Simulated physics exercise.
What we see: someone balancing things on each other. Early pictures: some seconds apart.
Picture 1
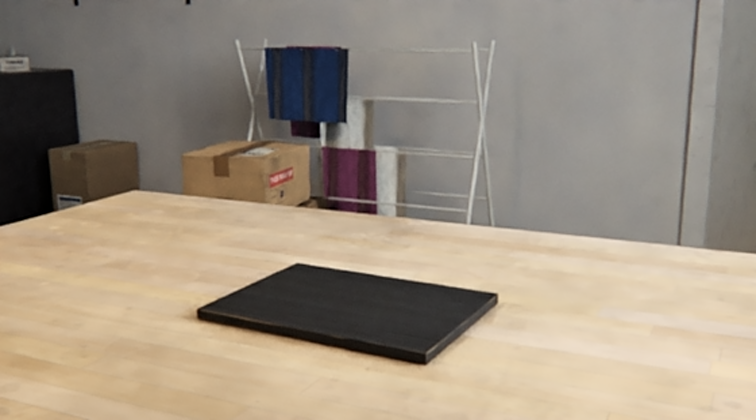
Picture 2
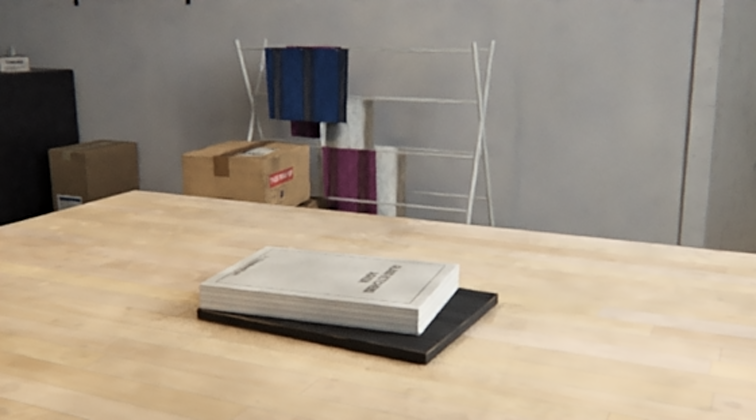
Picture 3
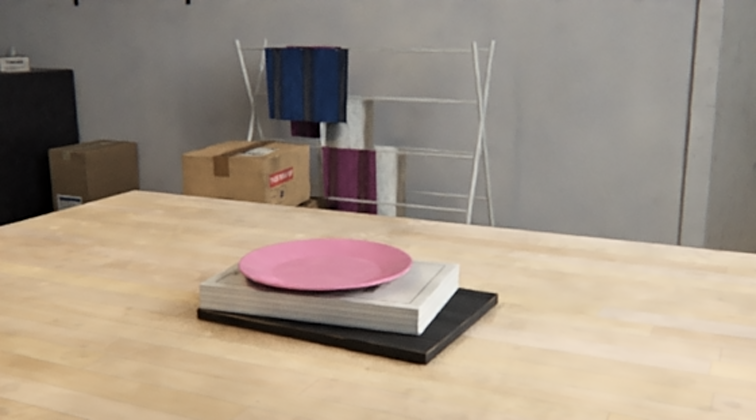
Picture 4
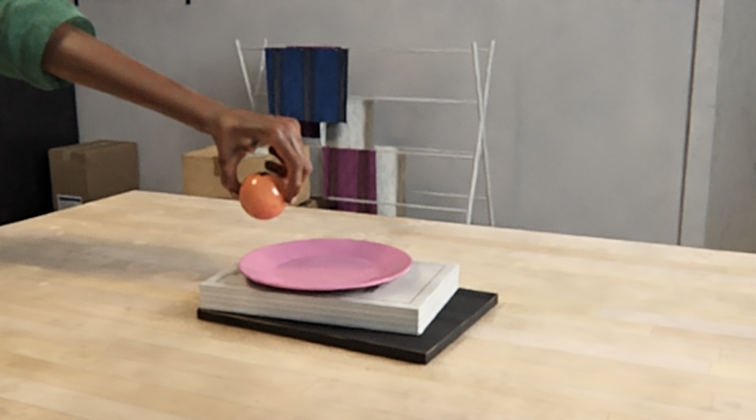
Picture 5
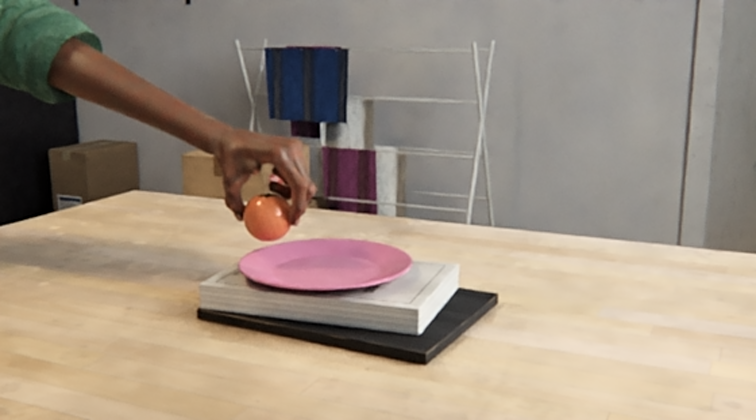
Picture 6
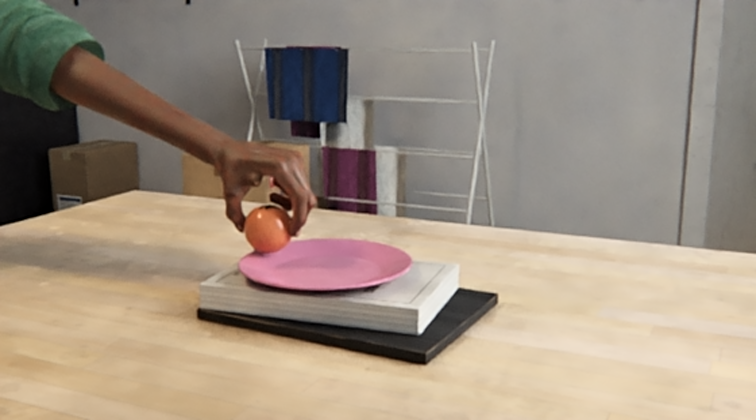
On a pale wooden table in a grey-walled room with a drying rack behind, a flat black slab lies alone, then a white book appears on it and a pink plate on the book. A hand reaches in from the left, holding an orange tomato, and lowers it onto the plate's left side.
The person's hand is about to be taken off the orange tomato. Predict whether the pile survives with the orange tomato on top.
Not one thing drops.
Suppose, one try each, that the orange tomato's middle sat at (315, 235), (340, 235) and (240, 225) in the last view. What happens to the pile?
Lab note - try 1: No collapse; try 2: No collapse; try 3: Collapse.
Then, 0.70 s after the last picture, nothing has stirred.
Then, 1.40 s after the last picture, orange tomato resting near (269, 230).
At rest, all 4 in place. Seen from the same camera at the end, orange tomato near (269, 230). The pile keeps its balance.
